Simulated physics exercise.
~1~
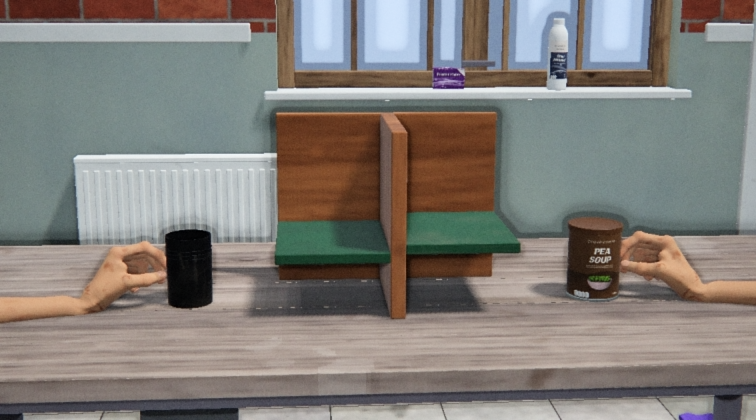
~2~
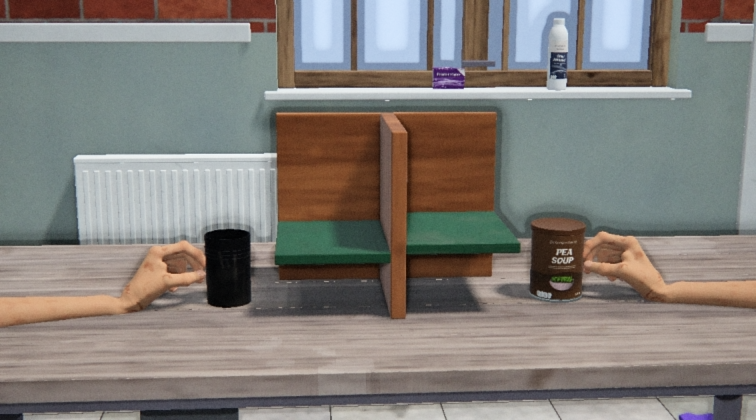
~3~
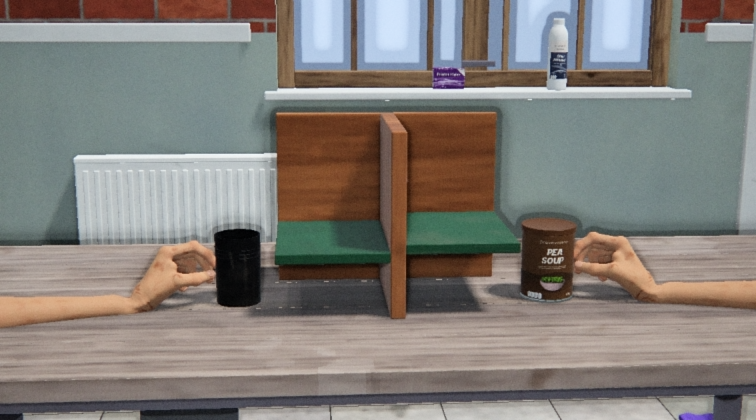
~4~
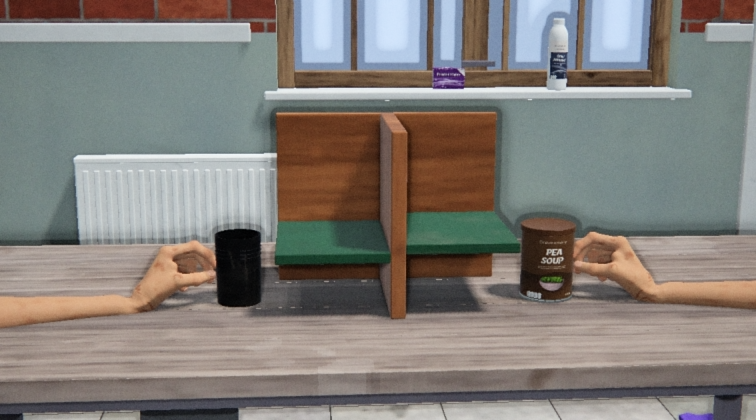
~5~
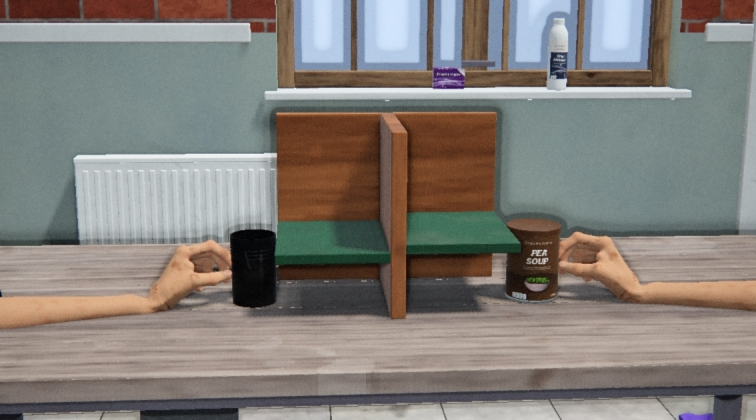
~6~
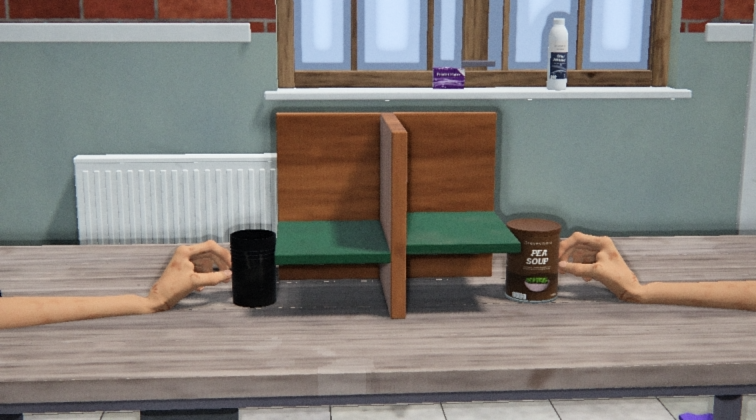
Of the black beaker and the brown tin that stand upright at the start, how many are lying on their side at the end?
None of them are lying down. The black beaker and the brown tin both still stand upright at the edges of the shelf.
